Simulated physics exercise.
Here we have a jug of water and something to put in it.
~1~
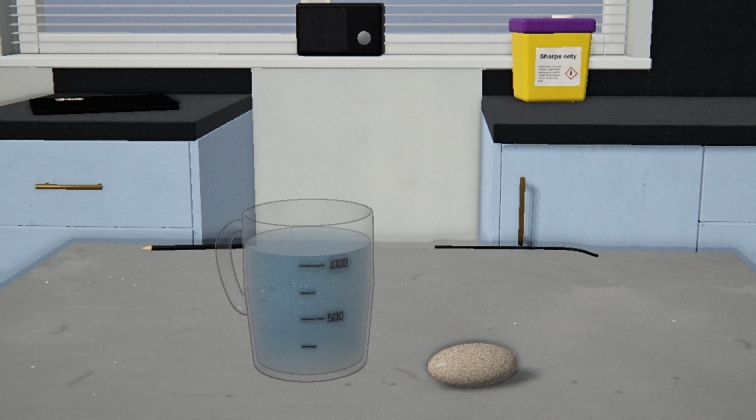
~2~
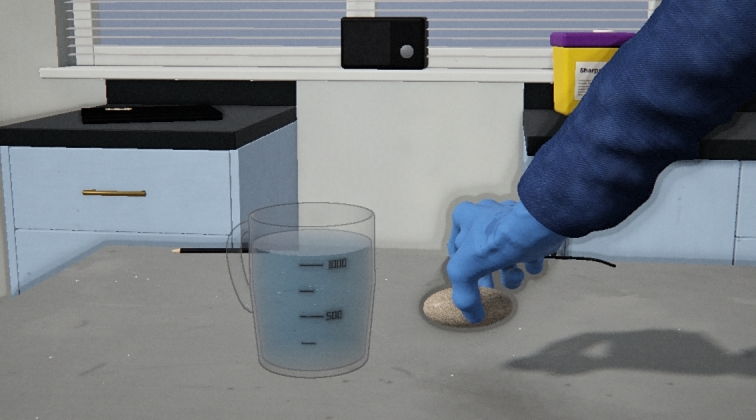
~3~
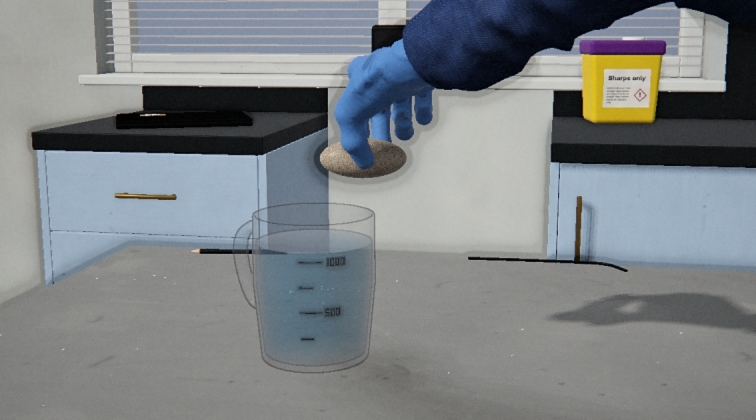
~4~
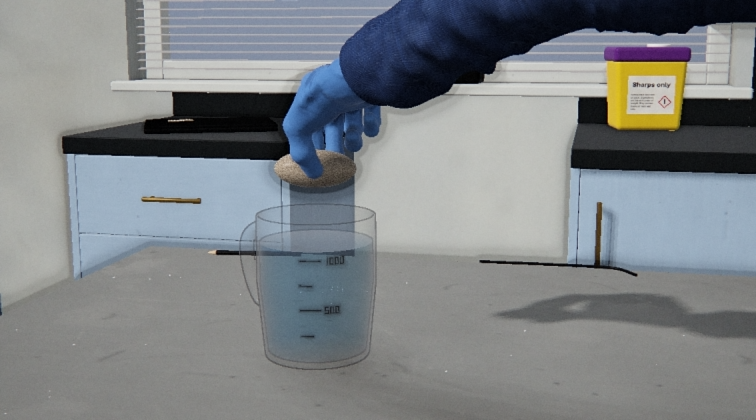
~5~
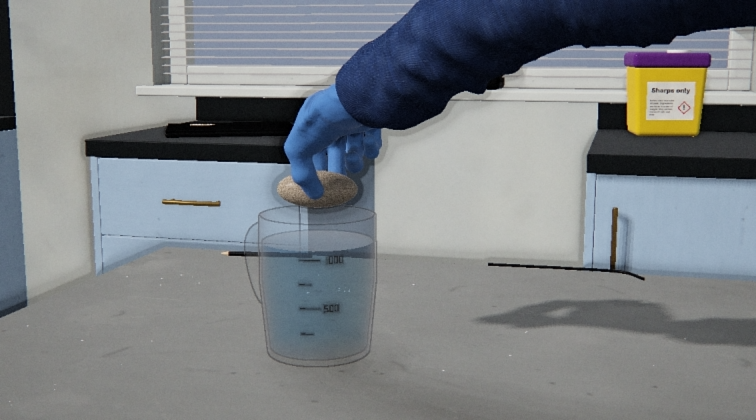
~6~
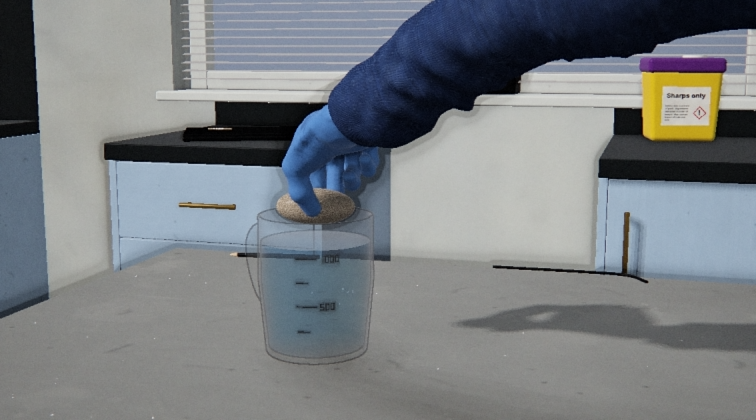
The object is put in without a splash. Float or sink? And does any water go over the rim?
It ends on the bottom, and the jug keeps it all in.
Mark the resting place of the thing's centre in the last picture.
Near (317, 326).
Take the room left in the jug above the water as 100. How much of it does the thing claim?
I make it 20 per cent.
Shortly, the stone enters the water; the jug is about three quarters full.
Then, the stone goes on down; the jug is about three quarters full.
At the finish, the stone is at the bottom; the jug is about three quarters full; no mess.
